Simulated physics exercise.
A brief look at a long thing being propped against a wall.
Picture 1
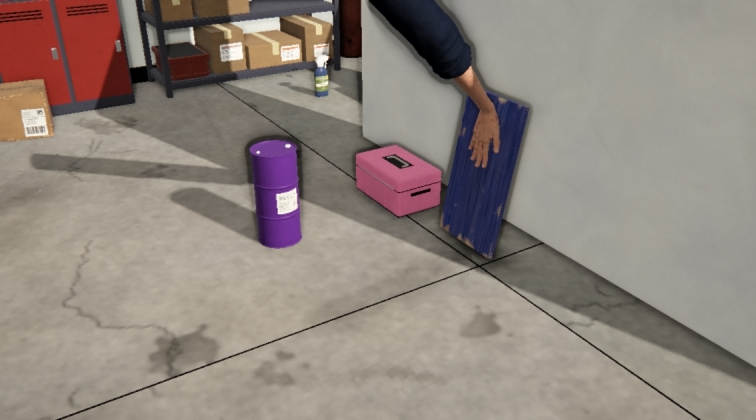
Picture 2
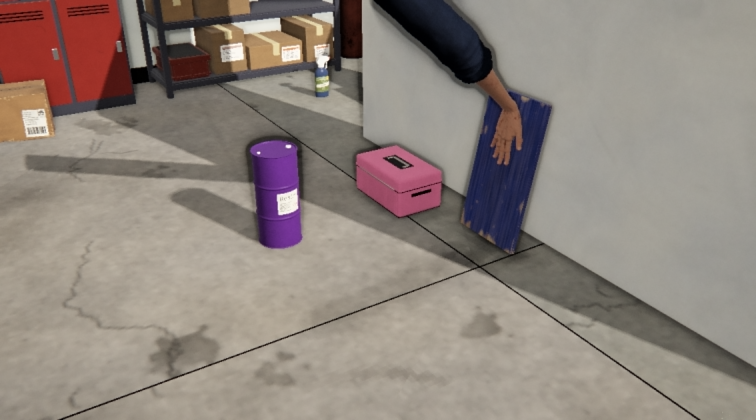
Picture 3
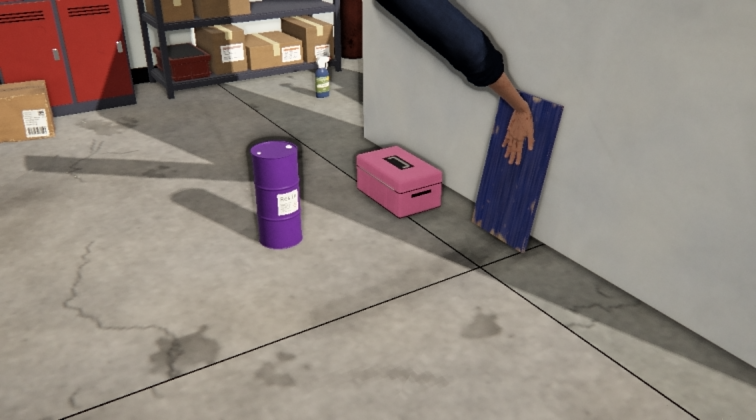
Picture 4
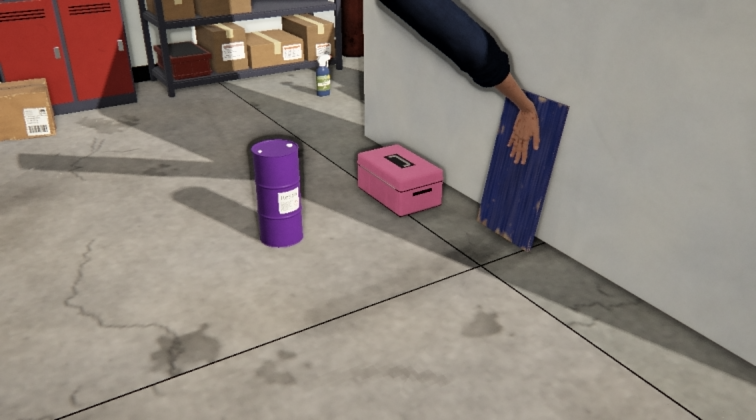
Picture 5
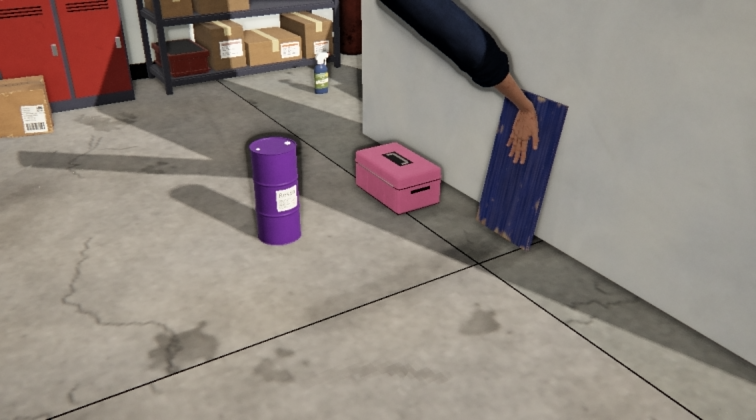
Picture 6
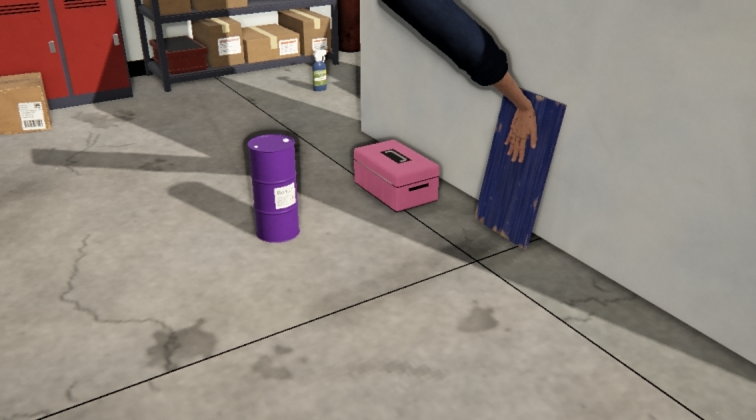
In a storage room with red lockers and shelved boxes, a hand moves an upright blue board a short way right against a pale wall, then keeps it there nearly still, while a purple canister and pink box stay put.
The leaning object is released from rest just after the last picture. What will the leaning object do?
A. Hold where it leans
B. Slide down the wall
Option A: Hold where it leans.
Then, 0.20 s later than the last frame, all is still.
Then, 0.50 s later than the last frame, blue board resting near (517, 167).
When it is over, all 3 as before. End places, in pixels of the last picture, blue board near (517, 167). The board stays up.
